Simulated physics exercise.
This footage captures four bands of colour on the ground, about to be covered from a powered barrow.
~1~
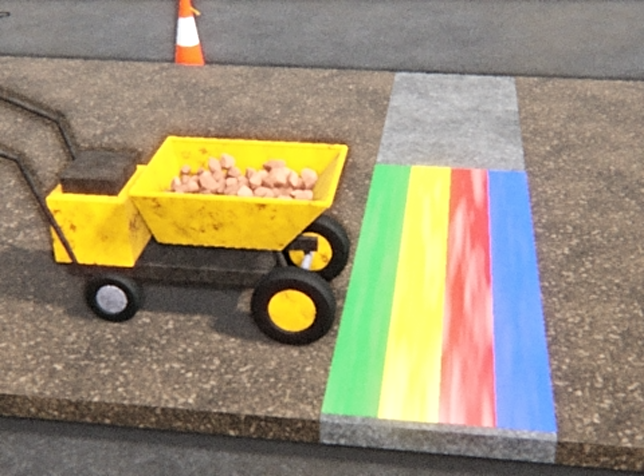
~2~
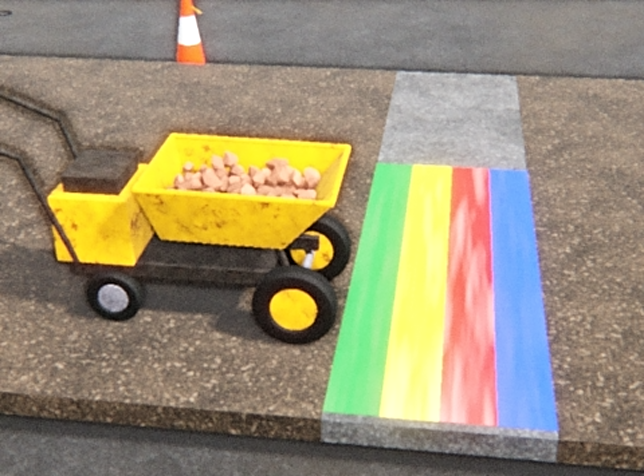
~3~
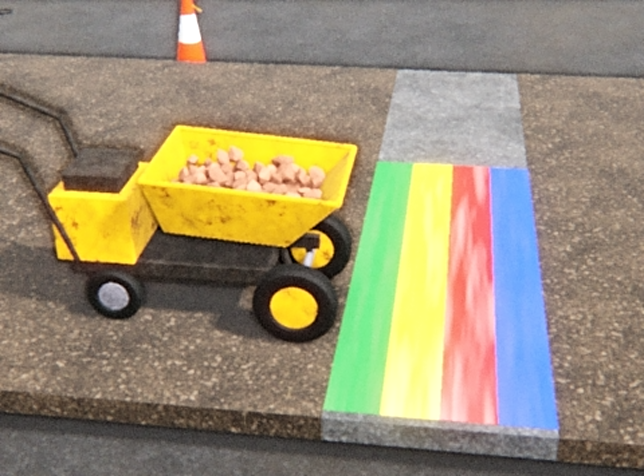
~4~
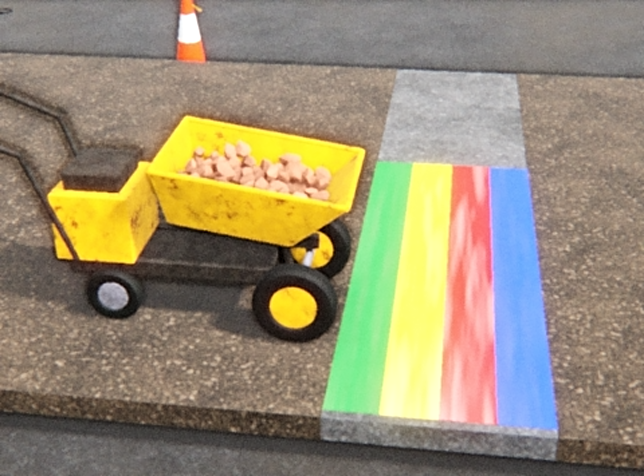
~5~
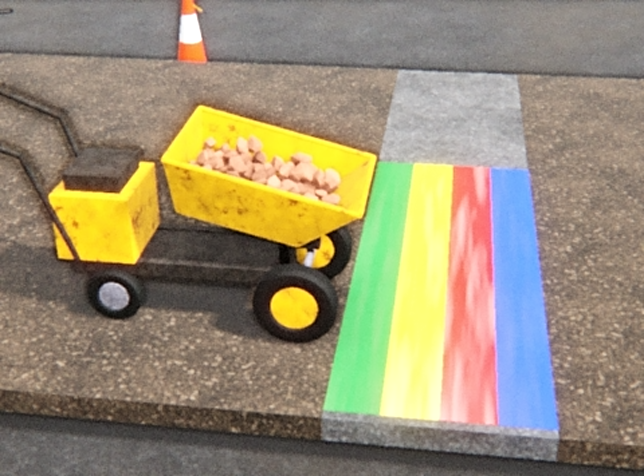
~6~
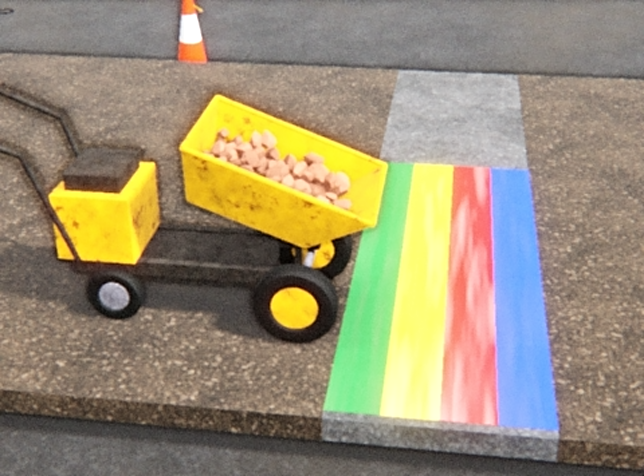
At the start, a yellow powered barrow with a level skip full of rubble stands left of green, yellow, red and blue stripes painted on the ground. The skip tilts slightly, then more steeply, its back end rising and its front lip moving right and down, with the lumps still inside.
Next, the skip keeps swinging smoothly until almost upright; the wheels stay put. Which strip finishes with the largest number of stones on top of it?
The red strip.
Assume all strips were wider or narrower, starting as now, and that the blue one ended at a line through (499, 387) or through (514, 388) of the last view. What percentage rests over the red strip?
In turn, 30 and 30 in a hundred.
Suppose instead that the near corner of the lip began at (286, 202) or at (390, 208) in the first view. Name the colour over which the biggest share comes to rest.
One: The yellow one. Two: The blue strip.
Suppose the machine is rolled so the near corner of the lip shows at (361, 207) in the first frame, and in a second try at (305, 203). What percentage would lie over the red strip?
Roughly 30 per cent first, then roughly 30 per cent.
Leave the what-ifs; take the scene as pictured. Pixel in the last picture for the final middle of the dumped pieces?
Roughly at (483, 313), give or take.
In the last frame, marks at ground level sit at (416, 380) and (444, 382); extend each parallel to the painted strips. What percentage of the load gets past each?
In turn 80 and 60 in a hundred.
Soon, skip tipped steeply; all in the skip.
A while on, skip tipped right over; about half in the skip; a small part over the yellow strip; about a third over the red strip; a stray few over the blue strip.
Towards the end, skip tipped right over; about a quarter in the skip; a small part over the yellow strip; about a third over the red strip; about a quarter over the blue strip; a small part off the paint.
Finally, skip tipped right over; about a quarter in the skip; none over the green strip; a small part over the yellow strip; about a third over the red strip; about a quarter over the blue strip; a small part off the paint.
